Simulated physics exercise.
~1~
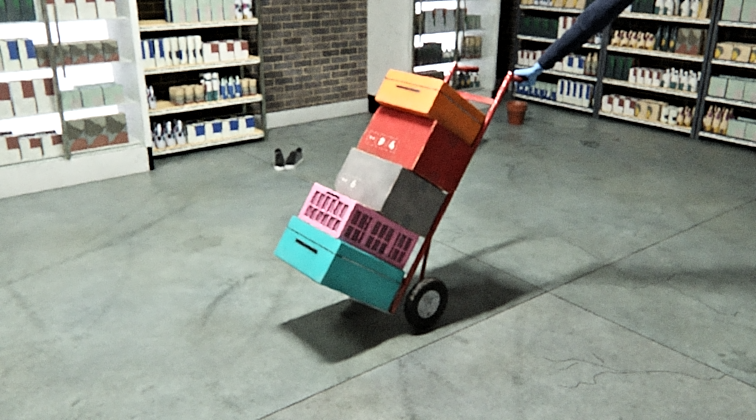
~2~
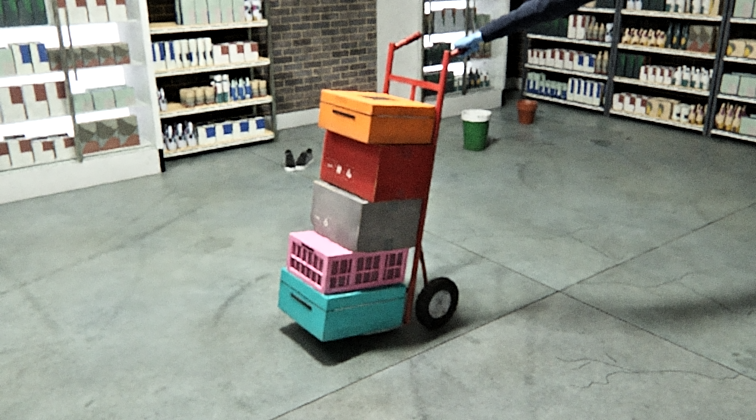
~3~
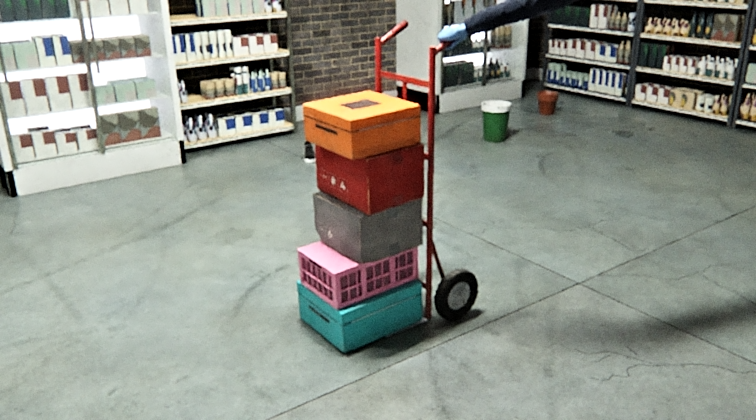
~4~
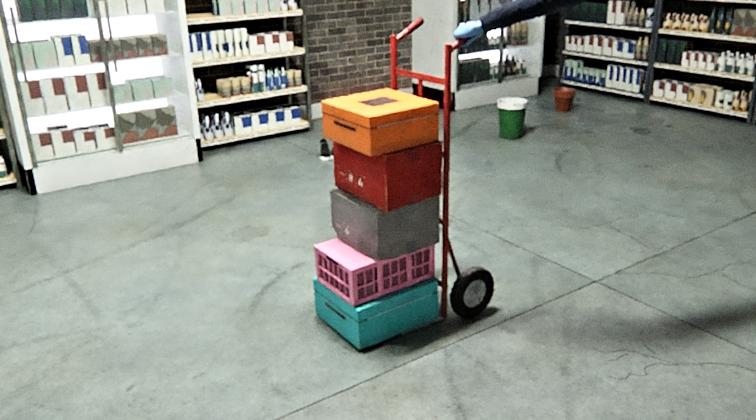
Gloved hand tilting a red sack truck upright in a store aisle, its five stacked boxes and crates settling but staying put.
